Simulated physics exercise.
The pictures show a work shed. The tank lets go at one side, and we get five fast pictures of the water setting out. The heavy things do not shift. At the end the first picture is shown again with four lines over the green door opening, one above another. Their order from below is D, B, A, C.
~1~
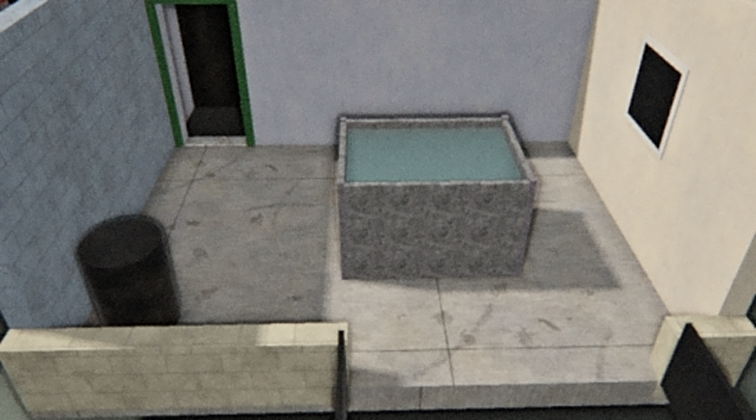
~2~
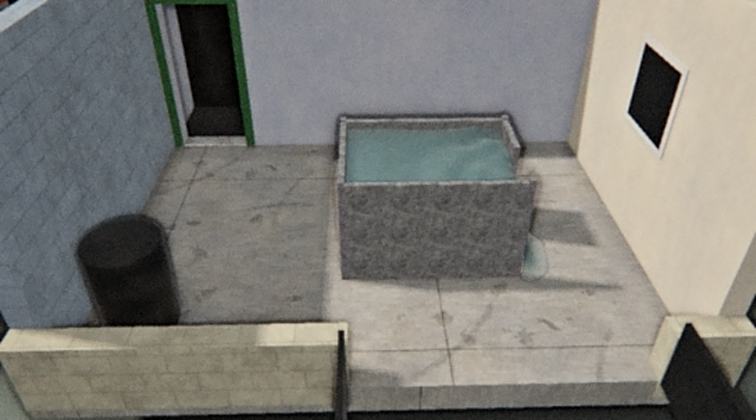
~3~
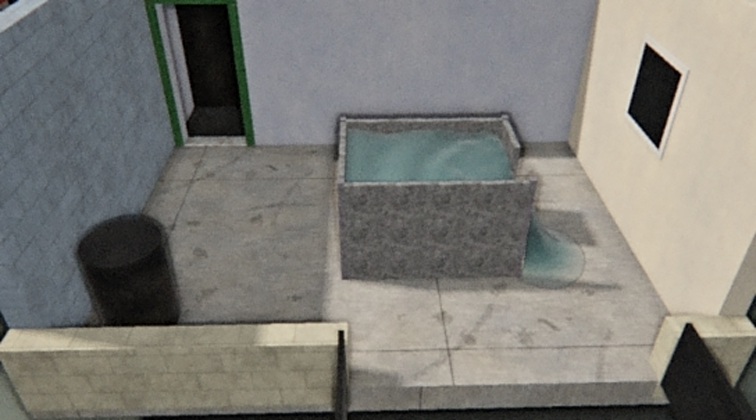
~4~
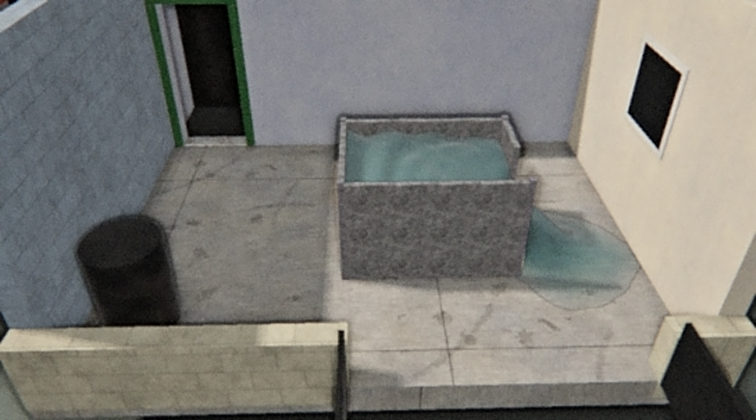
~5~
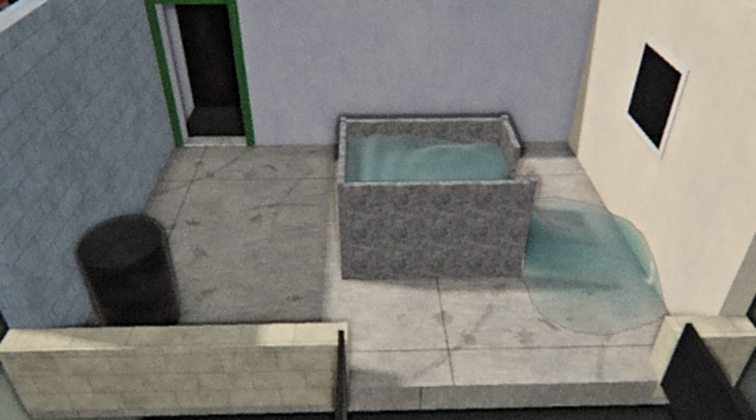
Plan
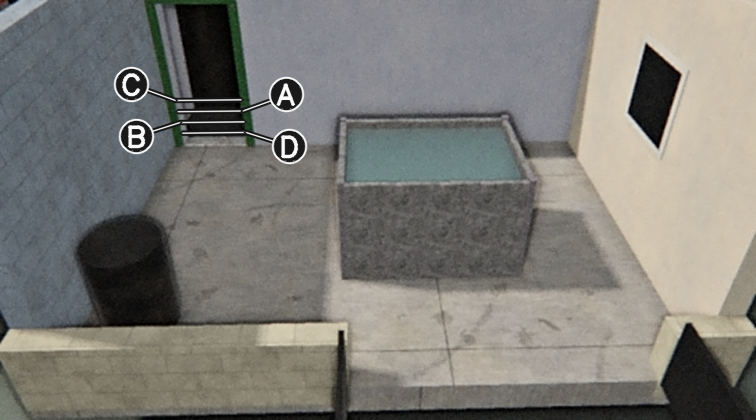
The footage shows a walled yard with a dark cylinder, a green-framed doorway and a stone tank of blue-green water; water pours from the tank's right side and spreads across the floor to the right-hand wall as the tank's level lowers.
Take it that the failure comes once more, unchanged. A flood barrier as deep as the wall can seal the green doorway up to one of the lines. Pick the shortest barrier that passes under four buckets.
Go for D.
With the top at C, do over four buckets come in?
No, not at all.
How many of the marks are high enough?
All of them.
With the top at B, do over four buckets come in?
No, not at all.
On the marked copy, A at (210, 111); B at (212, 122); C at (208, 100); D at (214, 132); from the bottom up D, B, A, C.
If A is chosen, nothing gets over.
If B is chosen, nothing gets over.
If C is chosen, nothing gets over.
If D is chosen, nothing gets over.
